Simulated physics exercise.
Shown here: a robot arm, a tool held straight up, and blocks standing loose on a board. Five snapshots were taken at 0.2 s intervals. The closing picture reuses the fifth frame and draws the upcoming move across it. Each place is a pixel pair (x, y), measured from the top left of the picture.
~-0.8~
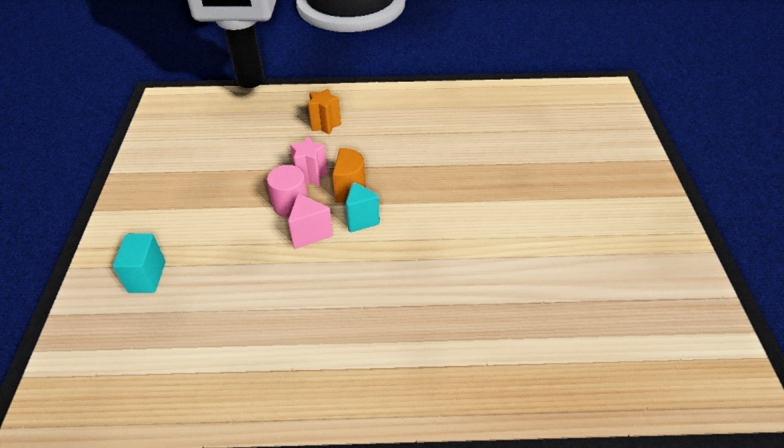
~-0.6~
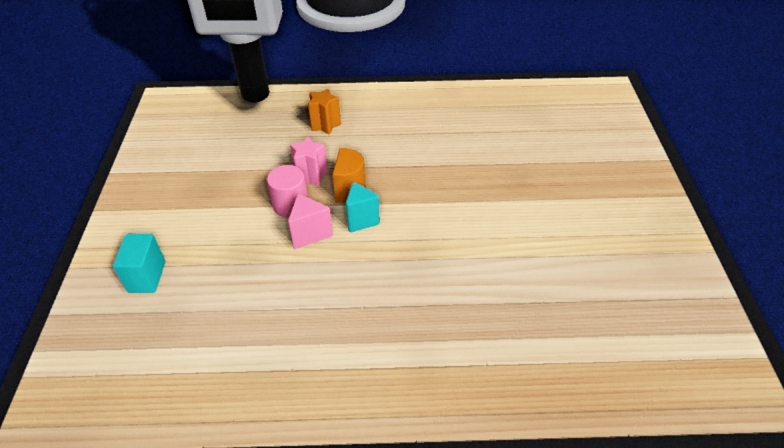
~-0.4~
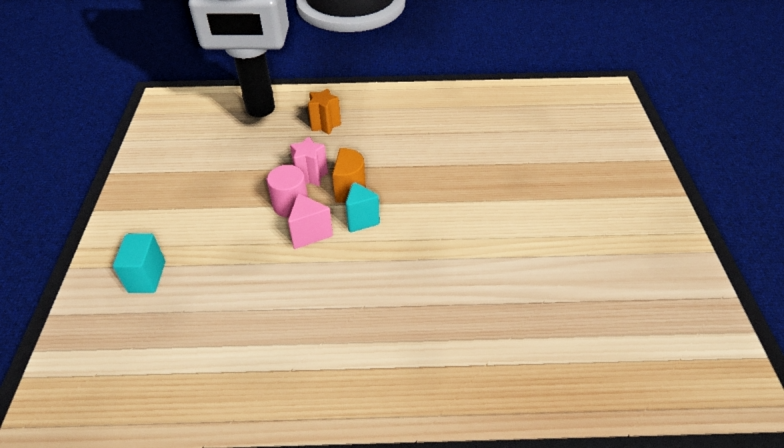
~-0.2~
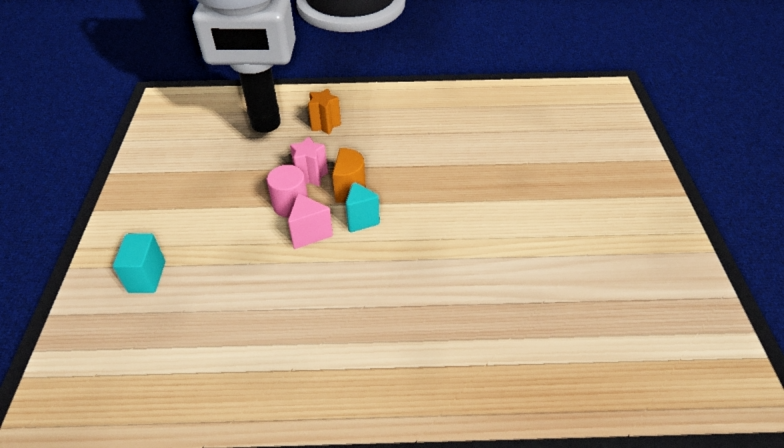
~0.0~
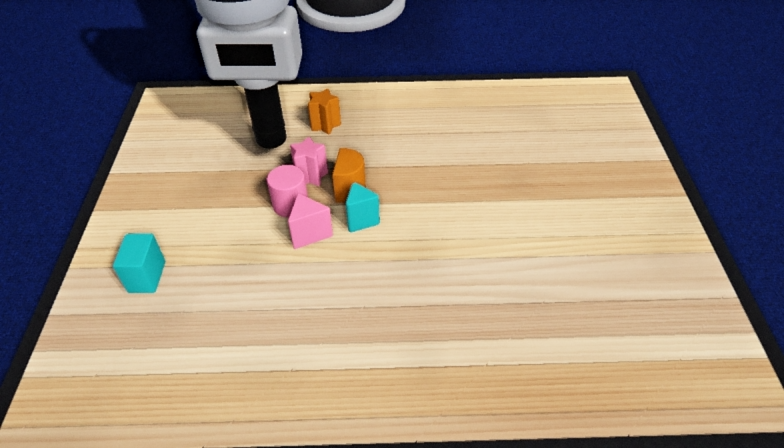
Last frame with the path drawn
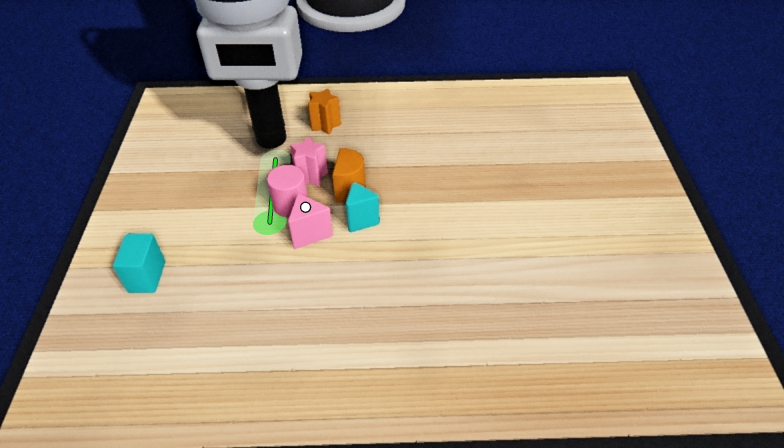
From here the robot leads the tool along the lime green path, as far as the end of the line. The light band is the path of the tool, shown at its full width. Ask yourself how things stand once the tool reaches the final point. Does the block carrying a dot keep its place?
Answer: No.
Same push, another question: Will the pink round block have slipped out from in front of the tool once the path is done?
Yes - that is the case.
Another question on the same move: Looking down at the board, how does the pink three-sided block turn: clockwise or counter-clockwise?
It swings round clockwise.
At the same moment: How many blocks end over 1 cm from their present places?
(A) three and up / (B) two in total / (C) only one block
Choice B: Two in total.
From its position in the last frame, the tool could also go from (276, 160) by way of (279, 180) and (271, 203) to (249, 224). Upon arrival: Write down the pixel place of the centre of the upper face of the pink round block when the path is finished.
My prediction: (285, 196).
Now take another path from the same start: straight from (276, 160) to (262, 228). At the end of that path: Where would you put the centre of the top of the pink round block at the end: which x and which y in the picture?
I'd guess (293, 193).
Path on the board, in a line from (276, 160) to (270, 222); the dot is on the pink three-sided block.
The first path, step by step. Halfway along, tool (269, 170); pink round block (287, 179).
At the end, tool (265, 203); pink round block (299, 197); pink three-sided block (321, 213), turned 45° clockwise; pink star in place.
